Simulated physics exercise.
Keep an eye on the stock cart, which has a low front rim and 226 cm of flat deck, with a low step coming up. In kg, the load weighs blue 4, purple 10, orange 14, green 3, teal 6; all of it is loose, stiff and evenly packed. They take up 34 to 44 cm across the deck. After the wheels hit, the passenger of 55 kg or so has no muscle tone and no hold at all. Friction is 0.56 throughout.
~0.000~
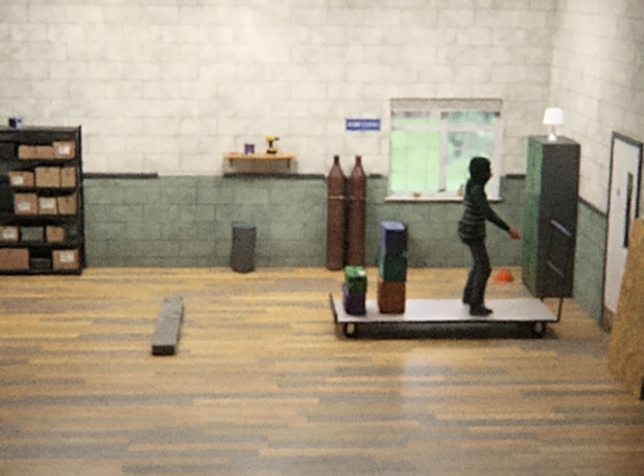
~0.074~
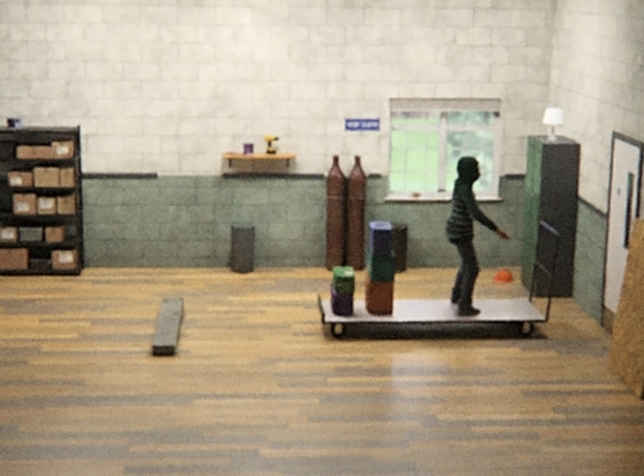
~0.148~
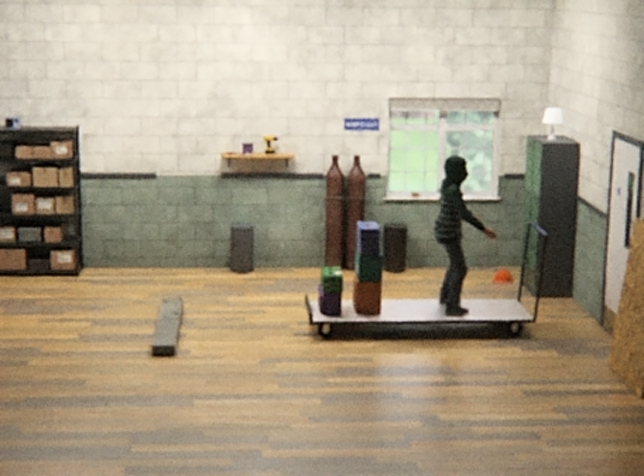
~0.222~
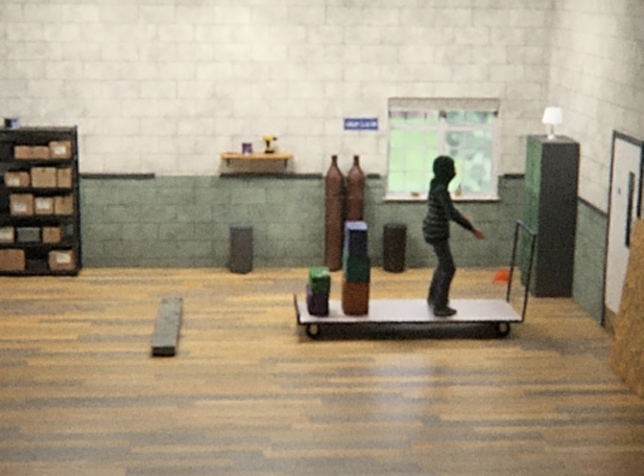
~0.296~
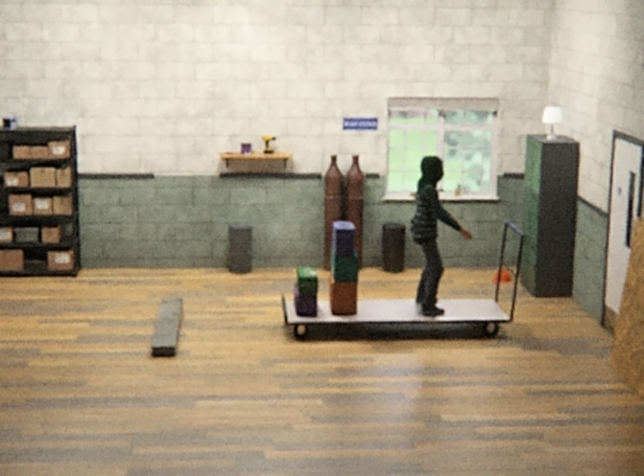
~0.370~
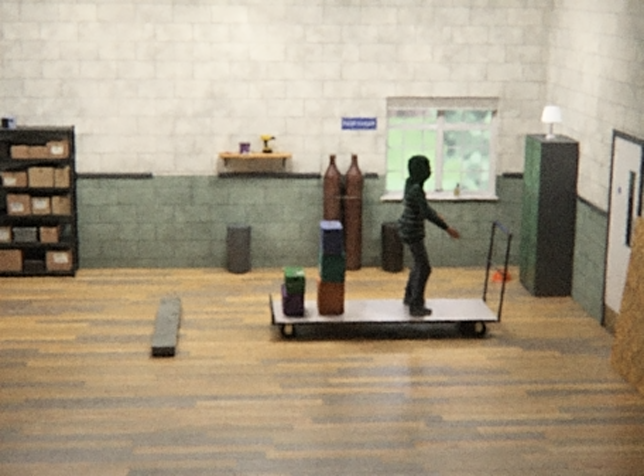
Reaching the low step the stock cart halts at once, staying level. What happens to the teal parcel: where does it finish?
It finishes off the deck.
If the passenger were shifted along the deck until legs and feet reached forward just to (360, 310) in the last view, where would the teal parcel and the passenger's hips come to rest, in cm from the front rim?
Teal 80 past, hips 20 behind.
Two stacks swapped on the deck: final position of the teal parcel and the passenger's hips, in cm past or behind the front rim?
Swapped: Teal 40 cm past; hips 70 cm behind.
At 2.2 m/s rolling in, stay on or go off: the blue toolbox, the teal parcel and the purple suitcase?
In that case blue leaves, teal leaves and purple remains.
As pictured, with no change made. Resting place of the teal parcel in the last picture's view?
(90, 316).
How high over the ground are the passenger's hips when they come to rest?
About 35 cm.
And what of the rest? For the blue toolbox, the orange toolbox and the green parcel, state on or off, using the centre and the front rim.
Finally blue dropped, orange still riding, green dropped.
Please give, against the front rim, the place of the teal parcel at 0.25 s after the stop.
Roughly 35 cm behind it.
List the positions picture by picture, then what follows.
The first frame shows teal parcel (393, 265), purple suitcase (354, 299), rim corner (336, 320); 166 cm short of the stop.
The second frame shows teal parcel (381, 265), purple suitcase (342, 299), rim corner (324, 321); 154 cm short of the stop.
The third frame shows teal parcel (369, 265), purple suitcase (330, 299), rim corner (311, 321); 141 cm short of the stop.
The fourth frame shows teal parcel (357, 265), purple suitcase (318, 300), rim corner (299, 321); 128 cm short of the stop.
The fifth frame shows teal parcel (345, 265), purple suitcase (305, 300), rim corner (286, 321); 116 cm short of the stop.
The sixth frame shows teal parcel (332, 265), purple suitcase (293, 300), rim corner (273, 321); 103 cm short of the stop. Speed about 1.7 m/s.
After 0.97 s the deck stops.
After 1.22 s the teal parcel is 33 cm behind the rim, tilted 20°, near (202, 264) in the last picture's view.
After 1.52 s the teal parcel is 1 cm past the rim, tilted 70°, near (168, 267) in the last picture's view.
After 1.97 s the teal parcel is 64 cm past the rim, tilted 130°, near (107, 313) in the last picture's view.
When all is still (5.0 s), past the rim, blue toolbox, green parcel and teal parcel; behind it, purple suitcase, orange toolbox and the passenger's hips.
